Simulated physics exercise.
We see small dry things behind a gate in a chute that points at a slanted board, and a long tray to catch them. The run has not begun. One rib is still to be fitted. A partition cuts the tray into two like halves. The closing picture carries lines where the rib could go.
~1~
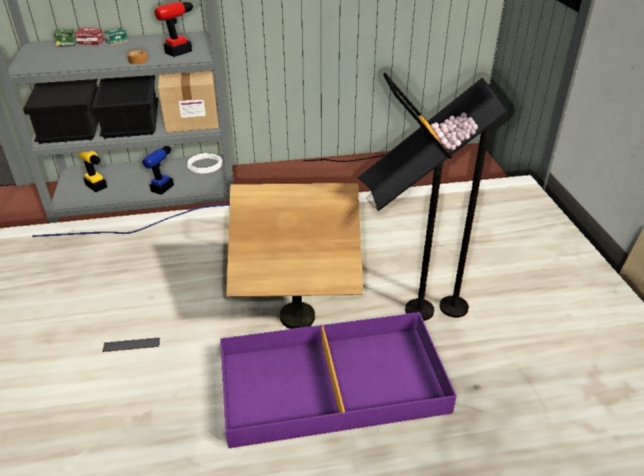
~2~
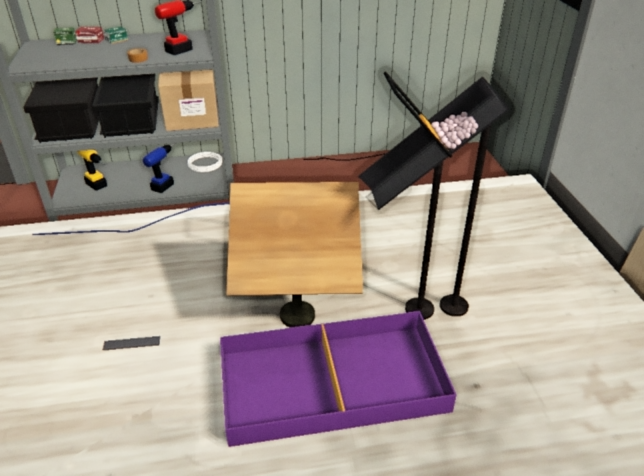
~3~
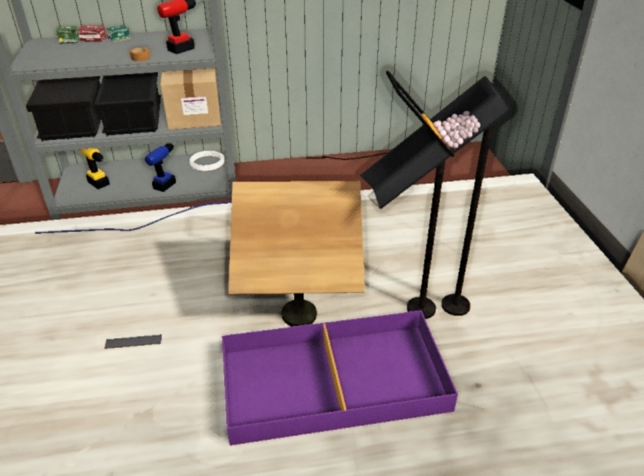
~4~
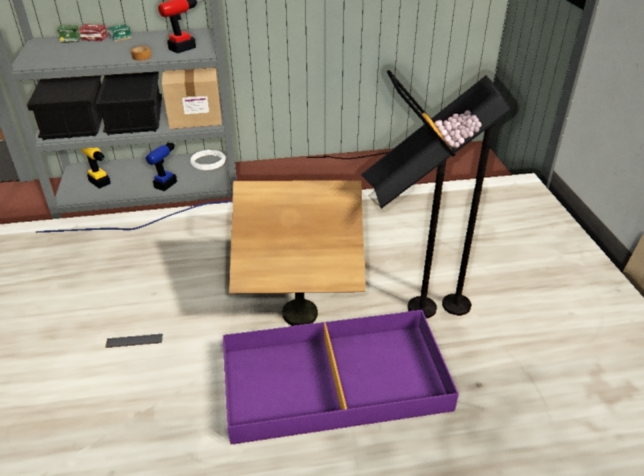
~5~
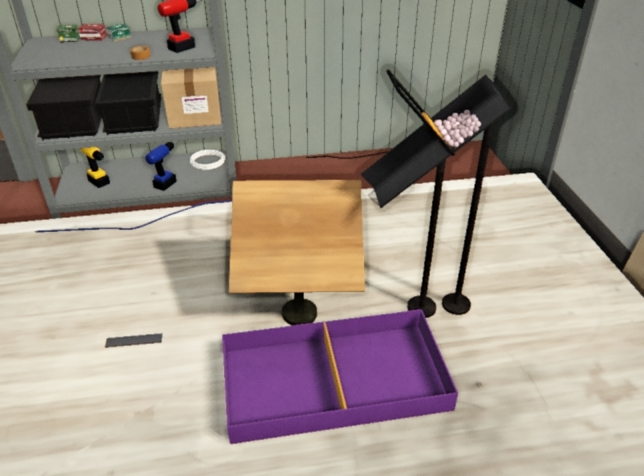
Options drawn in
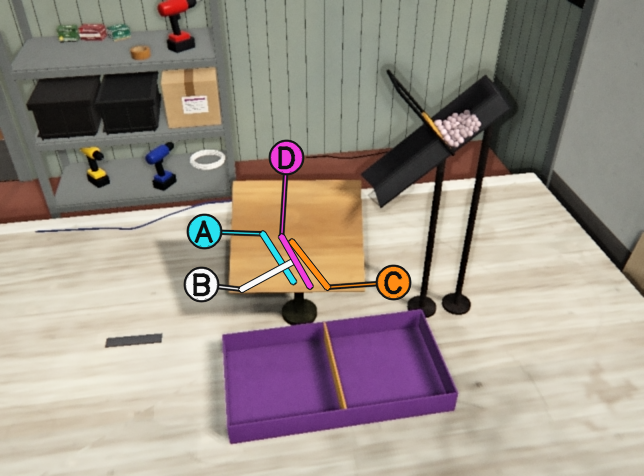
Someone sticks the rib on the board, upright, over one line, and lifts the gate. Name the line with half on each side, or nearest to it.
The best line is D.
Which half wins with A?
The left half.
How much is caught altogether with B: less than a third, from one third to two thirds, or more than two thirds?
From one third to two thirds.
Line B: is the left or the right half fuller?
Left.
On the marked copy, line A from (262, 233) to (293, 281); line B from (294, 260) to (241, 289); line C from (291, 241) to (327, 287); line D from (281, 236) to (309, 286).
If A is chosen, of what is caught, most in the left half, about a quarter in the right.
If B is chosen, of what is caught, most in the left half, about a quarter in the right.
If C is chosen, of what is caught, a small part in the left half, most in the right.
If D is chosen, of what is caught, about half in the left half, about half in the right.
